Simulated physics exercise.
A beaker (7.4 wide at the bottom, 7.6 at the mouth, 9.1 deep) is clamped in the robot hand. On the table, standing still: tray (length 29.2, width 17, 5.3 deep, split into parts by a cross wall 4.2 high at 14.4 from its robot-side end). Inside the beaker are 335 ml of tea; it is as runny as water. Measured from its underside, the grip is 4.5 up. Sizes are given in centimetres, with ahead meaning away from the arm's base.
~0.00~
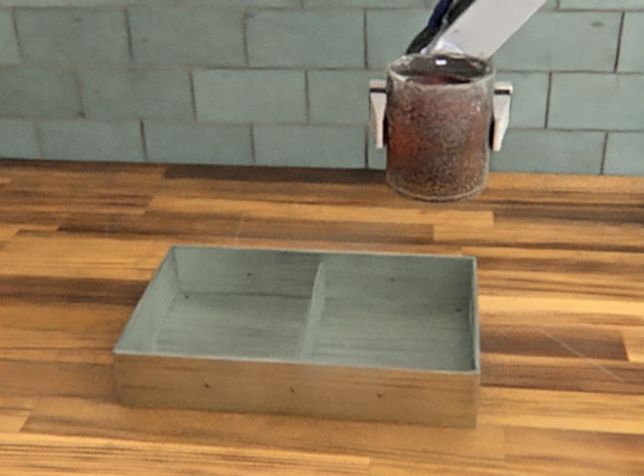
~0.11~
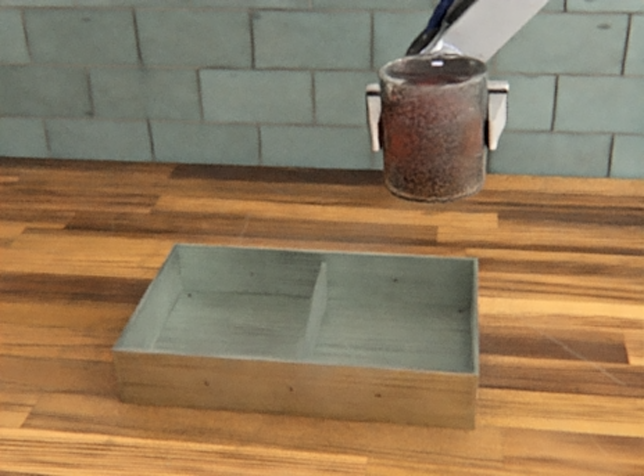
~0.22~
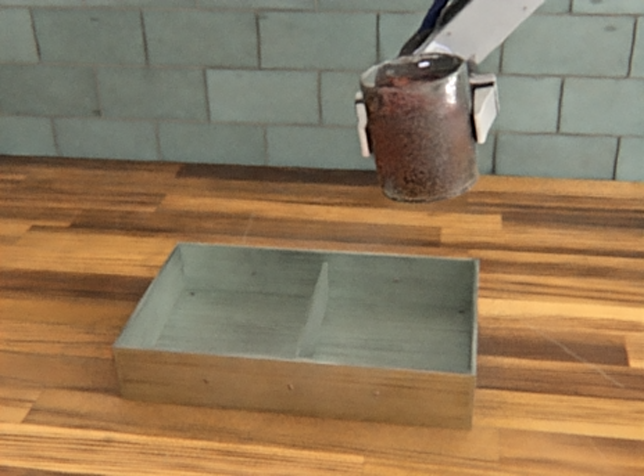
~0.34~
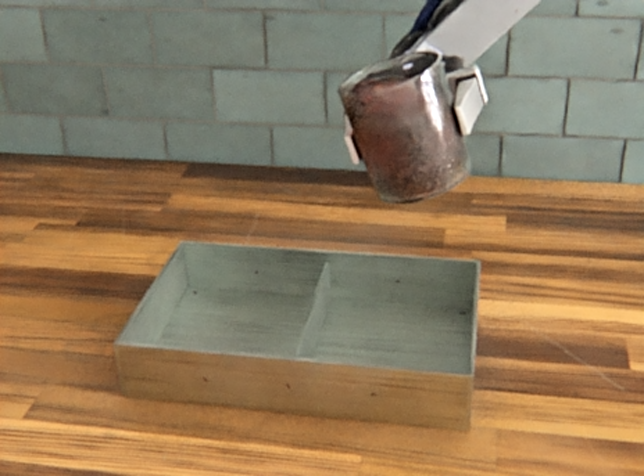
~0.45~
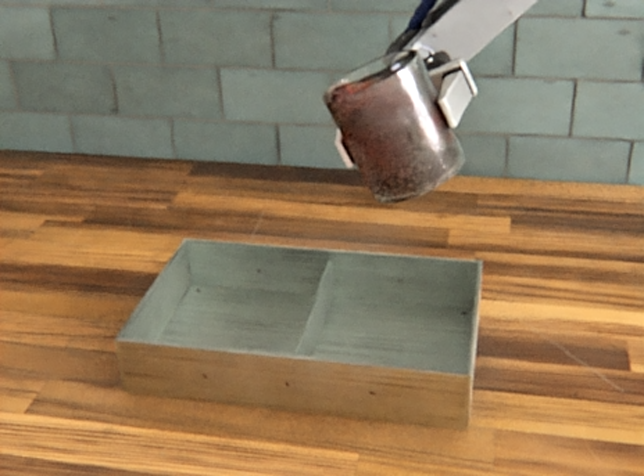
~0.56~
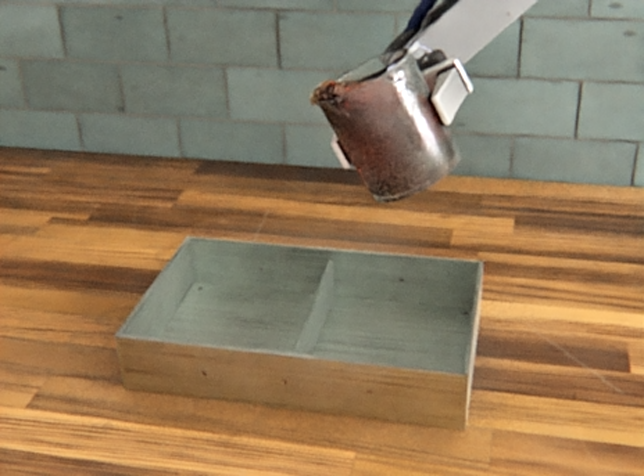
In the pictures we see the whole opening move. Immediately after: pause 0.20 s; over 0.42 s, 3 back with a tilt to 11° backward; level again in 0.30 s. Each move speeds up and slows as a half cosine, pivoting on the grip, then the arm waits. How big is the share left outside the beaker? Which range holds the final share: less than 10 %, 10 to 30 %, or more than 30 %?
The final share is less than 10 %.
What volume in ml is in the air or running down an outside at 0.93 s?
I'd say around 5 ml.
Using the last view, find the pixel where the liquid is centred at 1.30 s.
It is centred at about (424, 141).
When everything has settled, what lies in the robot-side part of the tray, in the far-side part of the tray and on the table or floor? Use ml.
Around 5 ml in the first, 5 ml in the second and 0 ml in the third.
After 0.93 s, tilted 15° forward, liquid up to 26 above the table; 325 ml in the beaker, 5 ml in the far-side part, 5 ml in the air or running down outside.
After 1.30 s, tilted 7° backward, liquid up to 26 above the table; 325 ml in the beaker, 5 ml in the far-side part, 5 ml in the robot-side part.
After 1.68 s, level, liquid up to 26 above the table; 325 ml in the beaker, 5 ml in the far-side part, 5 ml in the robot-side part.
After 2.48 s, level, liquid up to 26 above the table; 325 ml in the beaker, 5 ml in the far-side part, 5 ml in the robot-side part.
At rest, 325 ml in the beaker, 5 ml in the far-side part, 5 ml in the robot-side part. That is 3 % outside the beaker.
